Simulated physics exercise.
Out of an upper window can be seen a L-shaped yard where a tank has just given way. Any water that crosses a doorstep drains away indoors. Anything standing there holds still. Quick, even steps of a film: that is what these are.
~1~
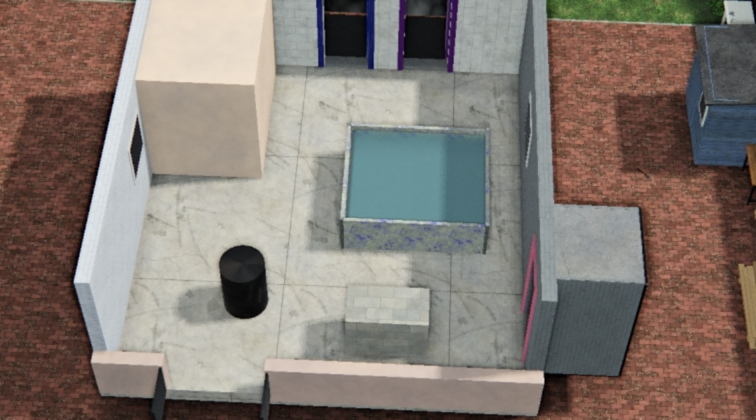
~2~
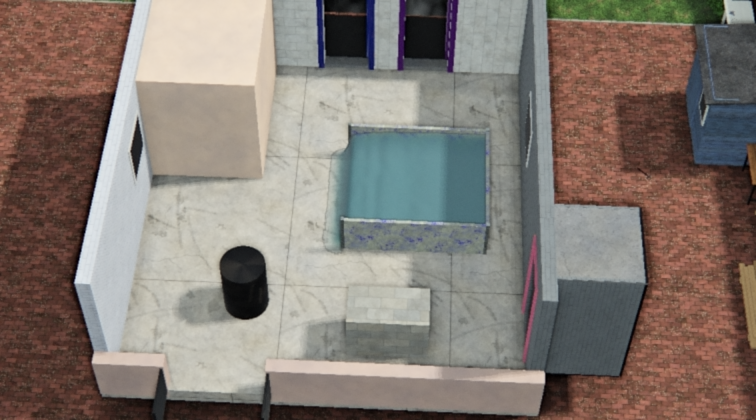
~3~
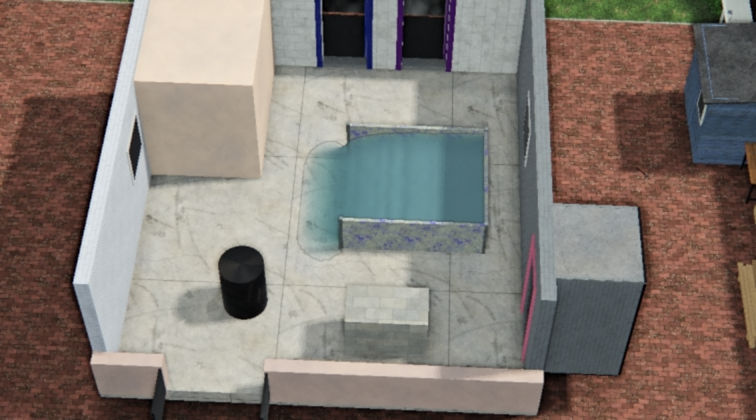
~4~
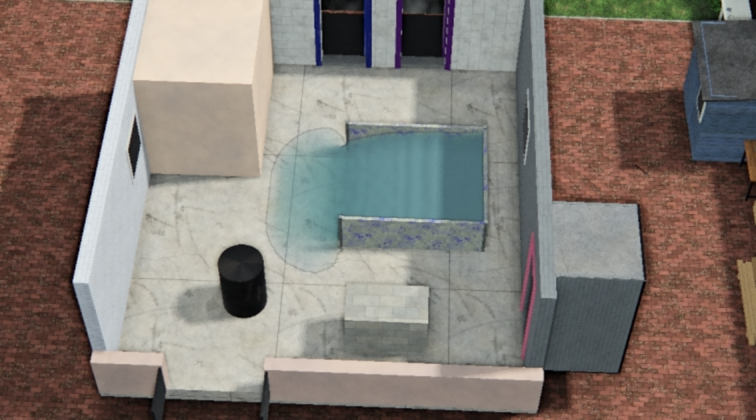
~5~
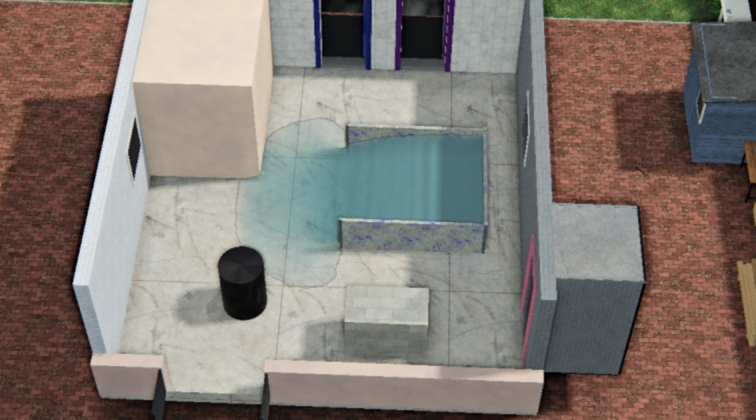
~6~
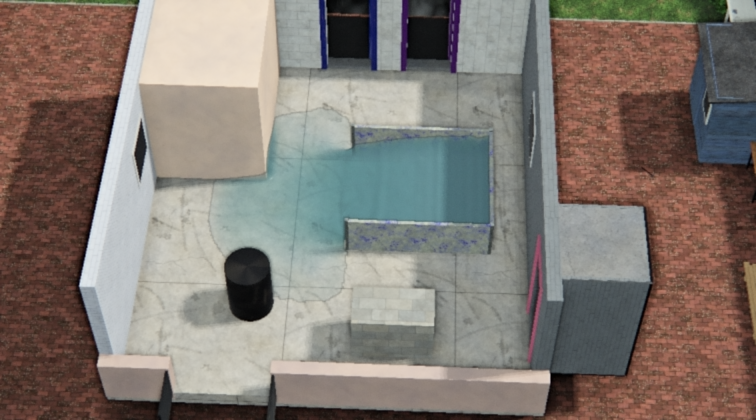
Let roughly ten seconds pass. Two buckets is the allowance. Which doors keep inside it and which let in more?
Here is how it goes: The pink door keeps inside it; the blue door lets in more; the purple door keeps inside it.
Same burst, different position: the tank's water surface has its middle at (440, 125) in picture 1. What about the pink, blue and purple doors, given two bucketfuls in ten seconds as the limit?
Pink misses the limit, blue tops the limit and purple tops the limit.
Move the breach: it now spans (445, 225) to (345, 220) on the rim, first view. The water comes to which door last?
My pick: The one in blue.
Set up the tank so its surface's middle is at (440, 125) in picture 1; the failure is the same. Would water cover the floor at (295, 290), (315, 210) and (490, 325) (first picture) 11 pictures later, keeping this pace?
Bone-dry, soaked, bone-dry.
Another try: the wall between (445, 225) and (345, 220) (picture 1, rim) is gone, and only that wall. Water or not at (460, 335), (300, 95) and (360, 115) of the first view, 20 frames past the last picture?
Going through them one by one, I'd say waterlogged, then high and dry, then high and dry.
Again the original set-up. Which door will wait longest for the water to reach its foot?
Observed: The pink door.
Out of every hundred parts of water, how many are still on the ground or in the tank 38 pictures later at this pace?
I reckon around 86 in a hundred.
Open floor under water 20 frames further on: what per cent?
About 60 per cent.
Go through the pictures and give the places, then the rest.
In the first picture, the water tank at (416, 176) is whole and still.
In the second picture, water pours out at (348, 189) and has run to (339, 251).
In the third picture, water pours out at (346, 191) and has run to (317, 255).
In the fourth picture, water pours out at (346, 190) and has run to (306, 267).
In the fifth picture, the front is at (270, 270), out from the gap at (346, 193).
In the sixth picture, the front is at (215, 232), out from the gap at (352, 194).
A moment on, water covers 35 % of the floor; the pink door not reached, the blue door not reached, the purple door not reached.
Next, water covers 40 % of the floor; the pink door not reached, the blue door wet at the sill, nothing in, the purple door not reached.
Then, water covers 60 % of the floor; the pink door not reached, the blue door over two buckets in, the purple door wet at the sill, nothing in.
Later, water covers 90 % of the floor; the pink door wet at the sill, nothing in, the blue door over two buckets in, the purple door wet at the sill, nothing in.
In the end, water covers 100 % of the floor; the pink door under two buckets in, the blue door over two buckets in, the purple door wet at the sill, nothing in.
